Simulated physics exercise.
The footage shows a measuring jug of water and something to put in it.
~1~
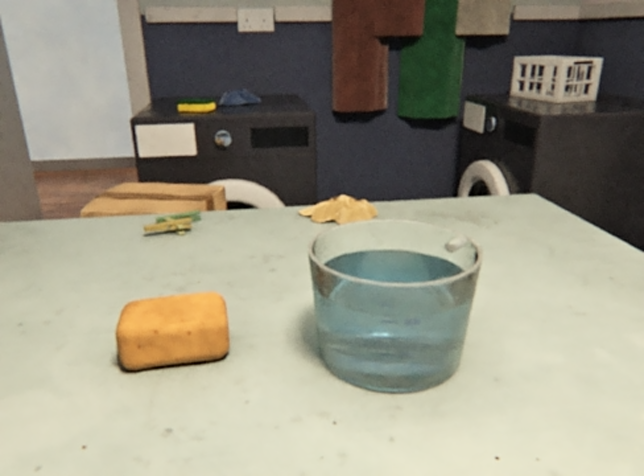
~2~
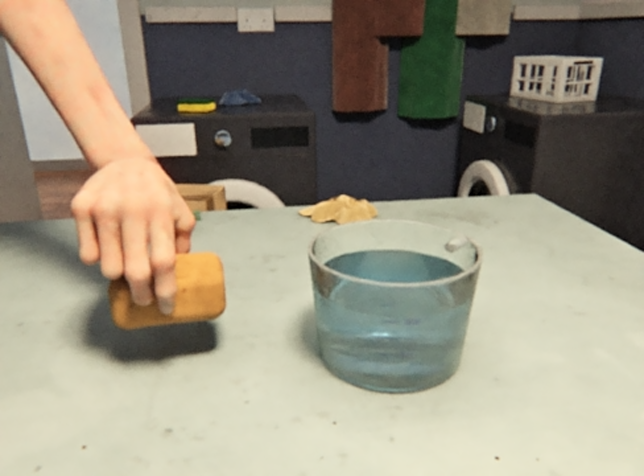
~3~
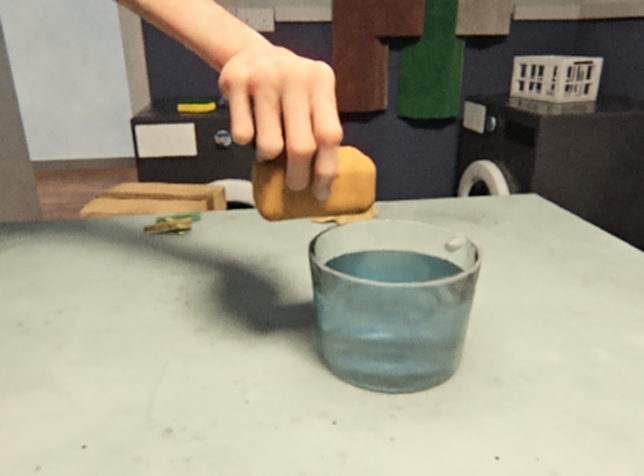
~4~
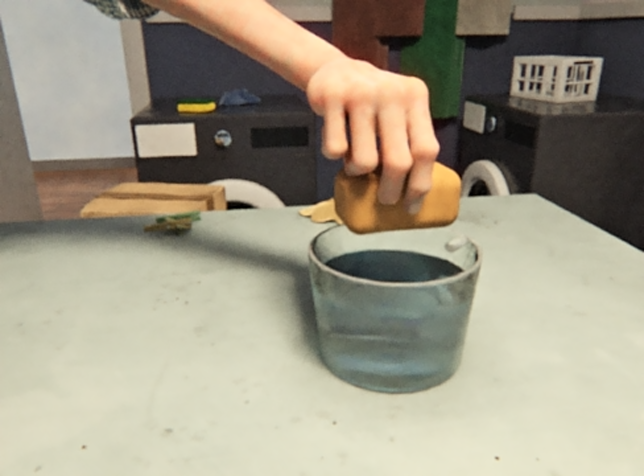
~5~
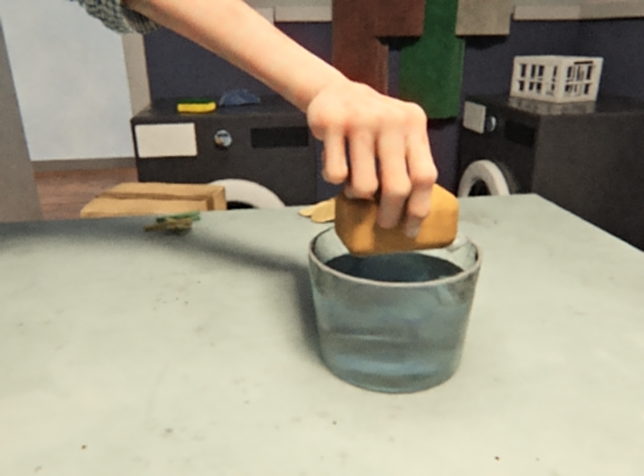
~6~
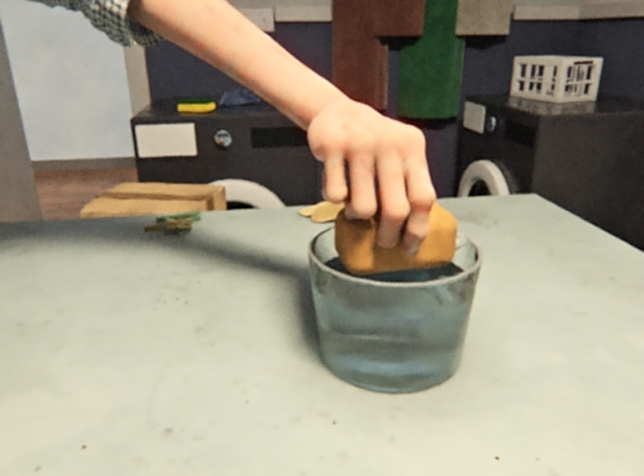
A hand lifting an orange-brown bread roll from a pale tabletop, carrying it right and lowering it over a glass jug of water.
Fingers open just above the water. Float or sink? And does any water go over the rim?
Once released it stays up top; meanwhile the measuring jug keeps every drop.
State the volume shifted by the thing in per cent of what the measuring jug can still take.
Roughly 20 %.
A moment on, the bread roll enters the water; the measuring jug is about three quarters full.
Further on, the bread roll comes up again; the measuring jug is about three quarters full.
When it is over, the bread roll is afloat; the measuring jug is about three quarters full; none went over.
